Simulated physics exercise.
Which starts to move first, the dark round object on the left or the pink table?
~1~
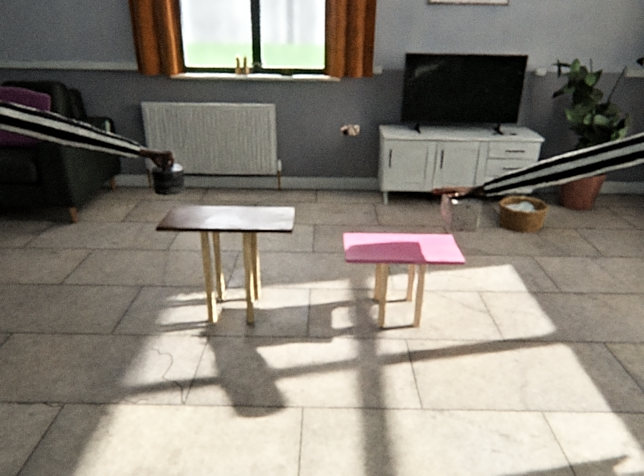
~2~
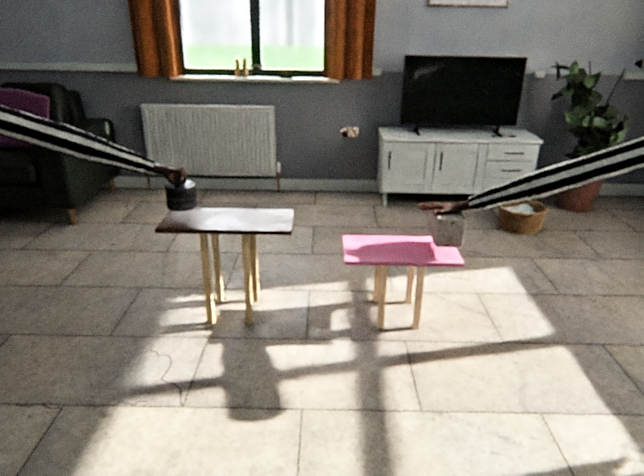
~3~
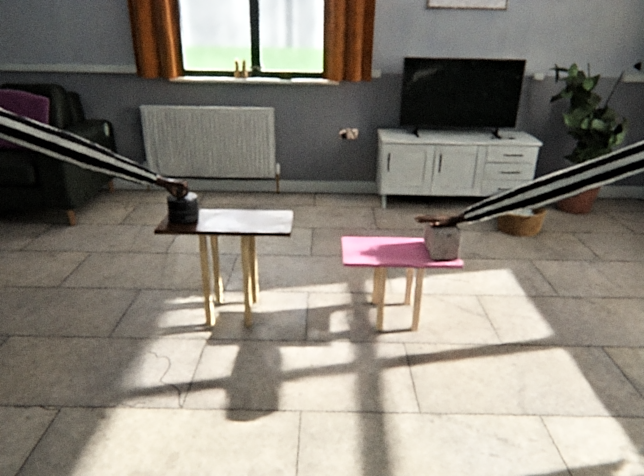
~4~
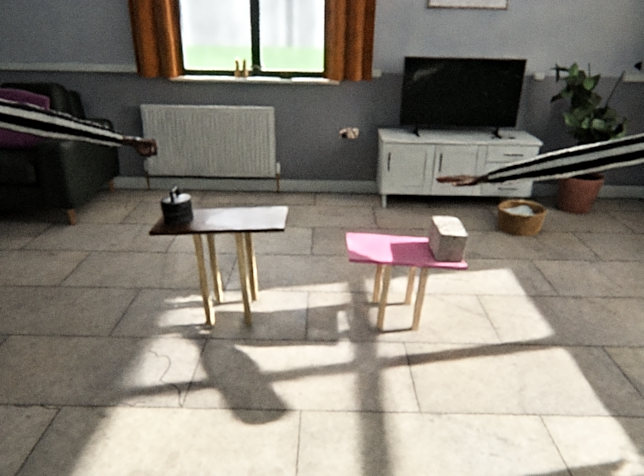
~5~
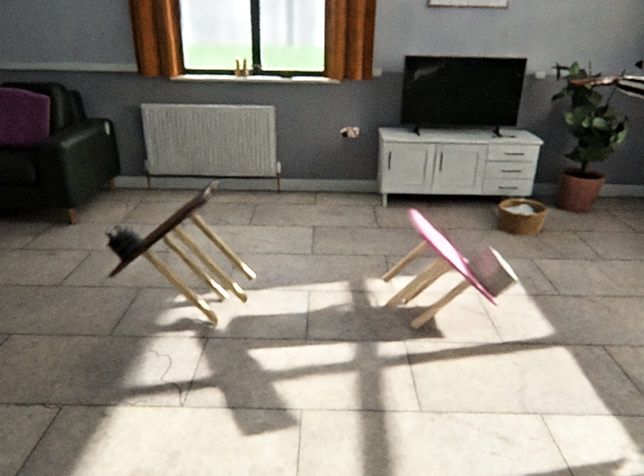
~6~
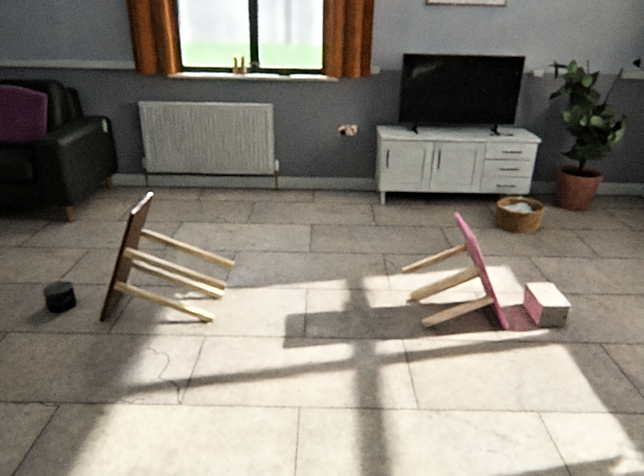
The dark round object on the left starts to move first, as a hand brings it over the brown table. The pink table only starts to tip later, after the hands have let go.
